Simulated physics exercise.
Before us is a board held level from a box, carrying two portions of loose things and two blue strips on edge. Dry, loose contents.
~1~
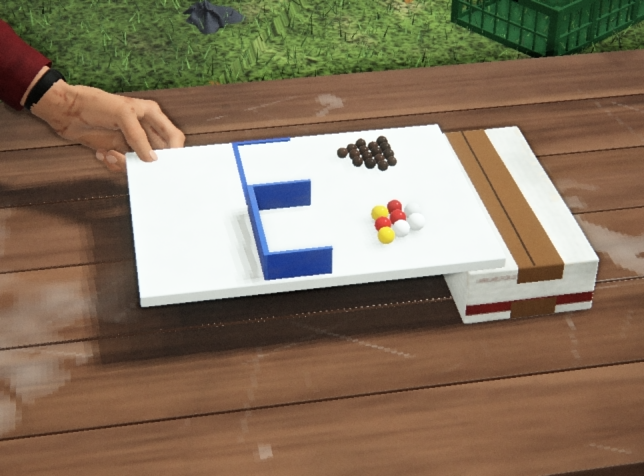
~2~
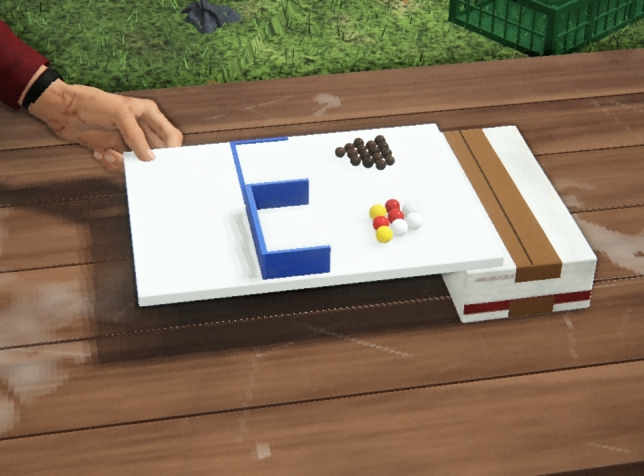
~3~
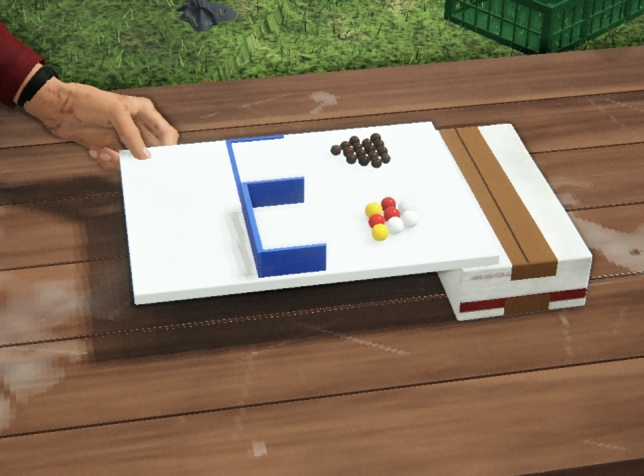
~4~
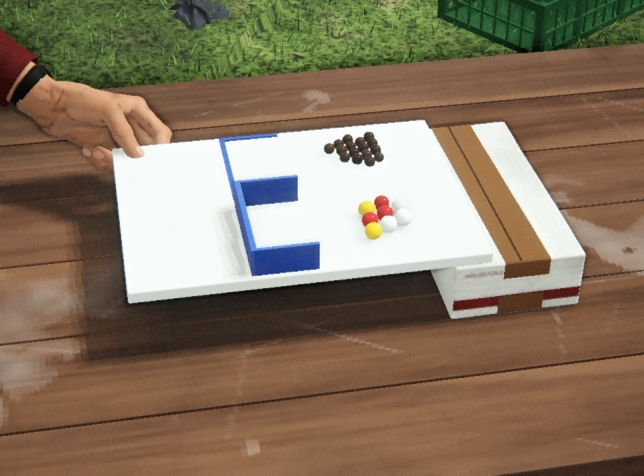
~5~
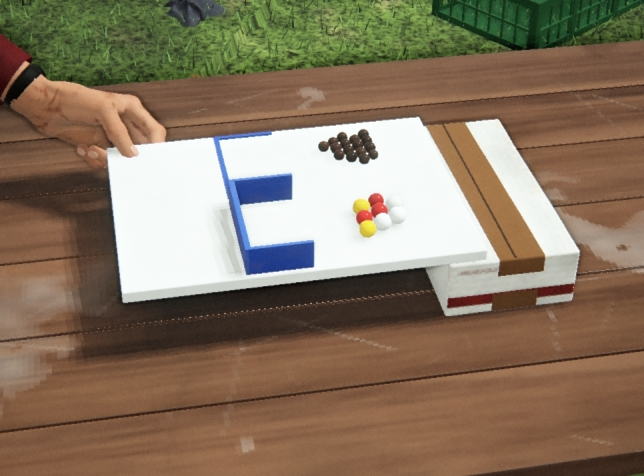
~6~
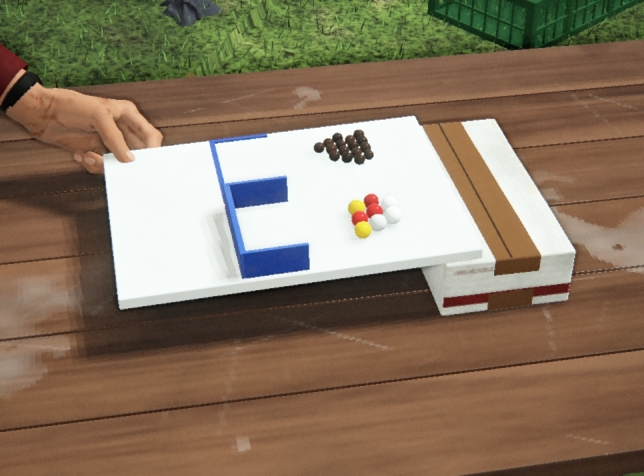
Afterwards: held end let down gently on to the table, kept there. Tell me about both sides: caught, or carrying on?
The near batch fails to clear its barrier, the far batch overcomes its barrier.
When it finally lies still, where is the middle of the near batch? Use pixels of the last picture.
At roughly pixel (247, 252).
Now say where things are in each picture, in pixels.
Held end of the board at (151, 295), level; box at (493, 218), about a quarter as high as the board is long; near batch at (398, 218), a few gumballs; far batch at (376, 152), a few chocolate balls; near bar at (258, 231), taller than the pieces; far bar at (241, 173), much lower than a piece, in the first frame.
Held end of the board at (149, 294), level; far batch at (374, 152), in the second frame.
Held end of the board at (145, 292), level; near batch at (392, 215), in the third frame.
Held end of the board at (138, 291), level; far batch at (363, 148), in the fourth frame.
Held end of the board at (133, 290), level; near batch at (379, 211), in the fifth frame.
Held end of the board at (129, 297), down by 2°; box at (470, 210); near batch at (375, 212), not moving; far batch at (353, 146), not moving; near bar at (235, 230); far bar at (219, 171), in the sixth frame.
Then, 0.41 s past the last view, board sloping at 9°; near batch on its way down; far batch on its way down.
Then, 0.77 s past the last view, board resting at 12°; near batch has reached its bar; far batch about half past its bar.
Then, 1.08 s past the last view, board resting at 12°; near batch has reached its bar; far batch most past its bar.
Finally, board resting at 12°; near batch gathered behind its bar; far batch most past its bar.
